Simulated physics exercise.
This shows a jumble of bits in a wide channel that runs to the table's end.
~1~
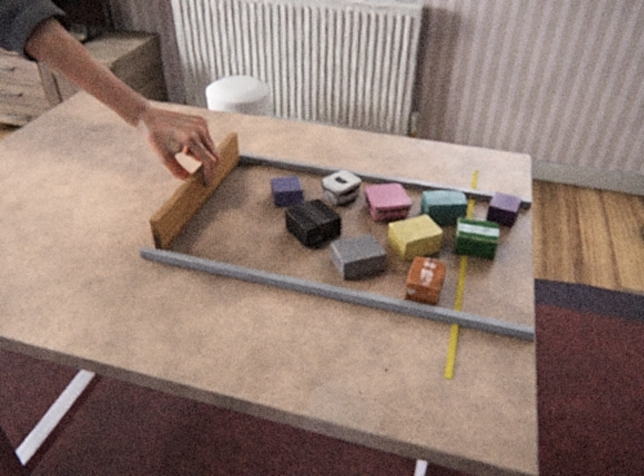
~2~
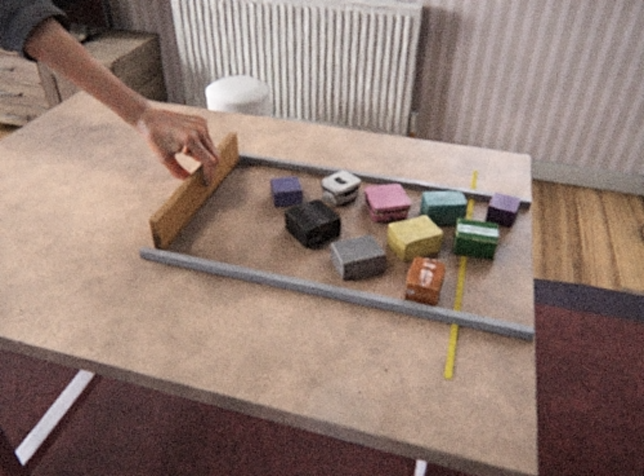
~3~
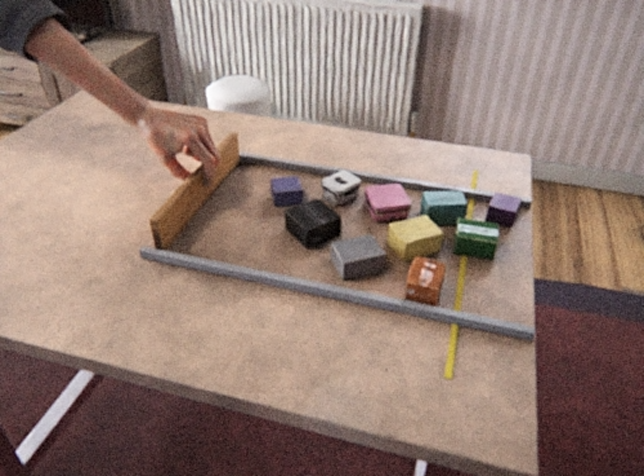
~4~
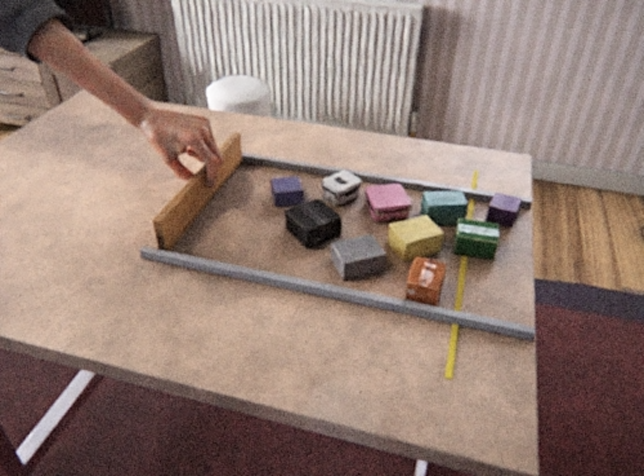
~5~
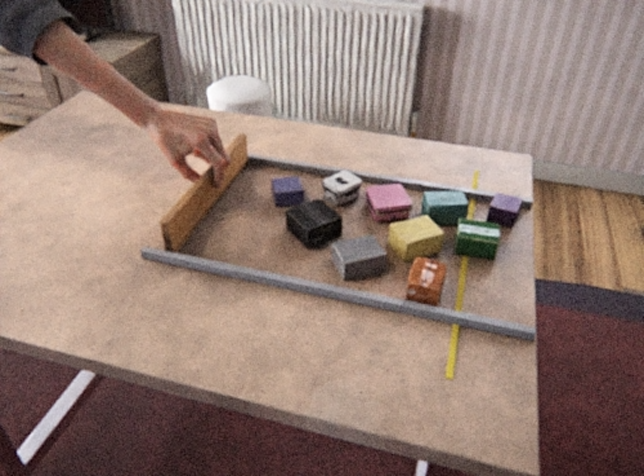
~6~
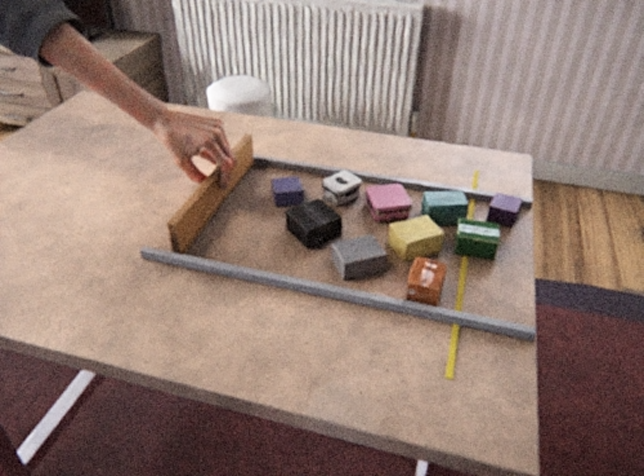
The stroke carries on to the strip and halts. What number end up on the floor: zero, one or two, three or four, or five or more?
Here the number that fall off is three or four.
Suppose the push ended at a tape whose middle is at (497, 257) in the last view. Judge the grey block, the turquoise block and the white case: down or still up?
The grey block survives, the turquoise block comes down, the white case does not fall.
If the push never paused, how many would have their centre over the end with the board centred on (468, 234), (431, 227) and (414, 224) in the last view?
It would be 3, 2 and 1.
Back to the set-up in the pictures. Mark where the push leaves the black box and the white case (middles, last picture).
Near (488, 263) and (485, 208).
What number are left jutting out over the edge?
Overhanging: 3.
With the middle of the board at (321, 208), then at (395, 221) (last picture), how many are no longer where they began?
The counts are 3 and 10.
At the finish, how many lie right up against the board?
It touches 4.
Early on, none off yet; purple block at rest near (504, 210); green box at rest near (477, 239); turquoise block at rest near (444, 208).
A while later, none off yet; purple block moving near (513, 210); green box travelled a little near (495, 237); turquoise block travelled about its own width near (482, 216).
Finally, the number that fall off is three or four; lost, turquoise block, green box and purple block.
